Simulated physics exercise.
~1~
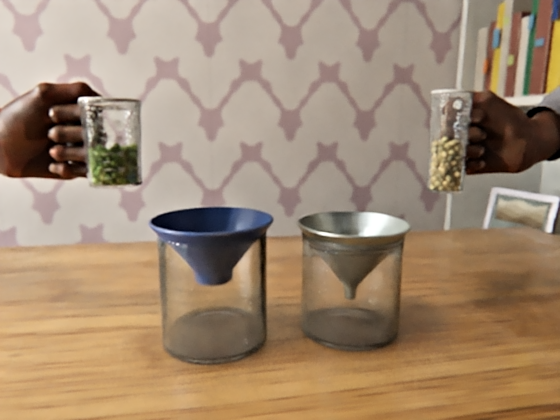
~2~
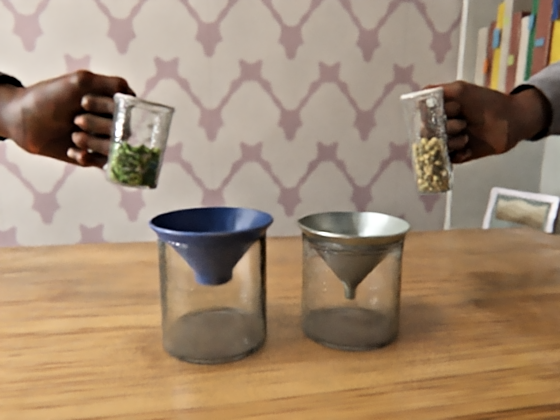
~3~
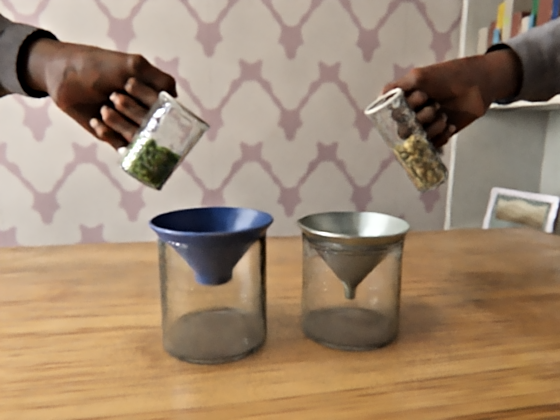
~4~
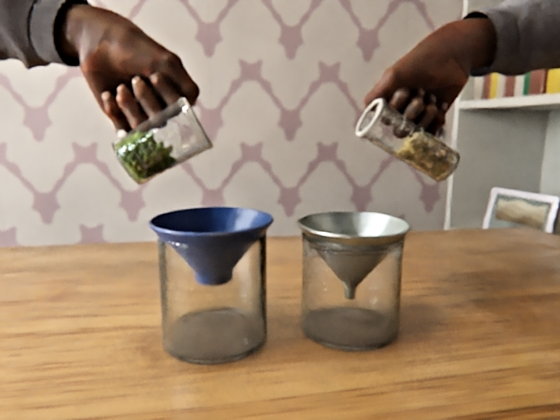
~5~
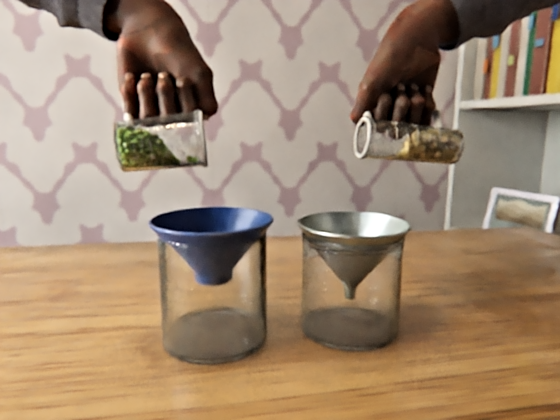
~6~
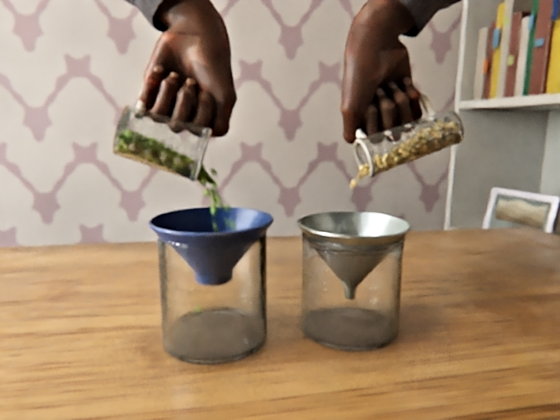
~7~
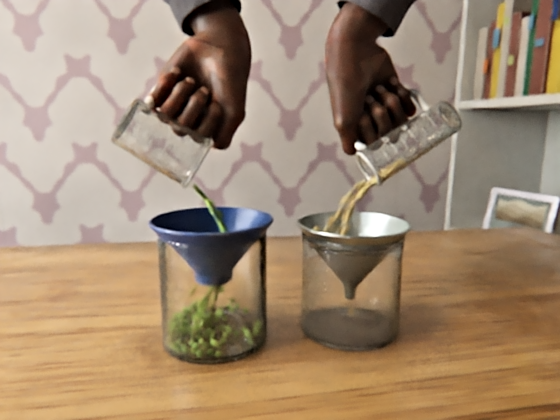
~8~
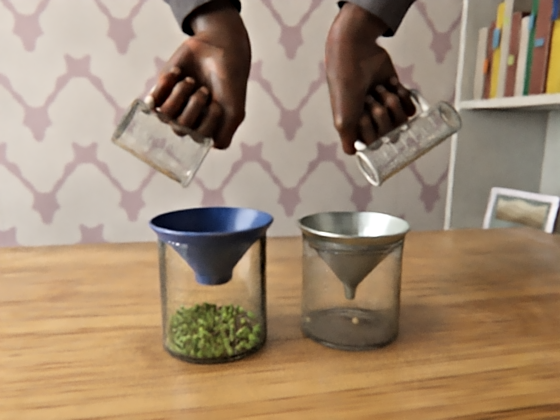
Two hands hold clear glass cups above a wooden table, the left one partly filled with green pieces and the right one with pale, beige pieces. Below, seen from the front by a still camera, a blue funnel and a silver metal funnel sit in two clear jars, with patterned wallpaper and a bookshelf behind. The hands move inward and tip the cups onto their sides. Green pieces start falling first, then both cups pour out. The green ones pass through and settle in the left jar, while nearly all the pale ones stay in the silver funnel, leaving its jar almost empty.
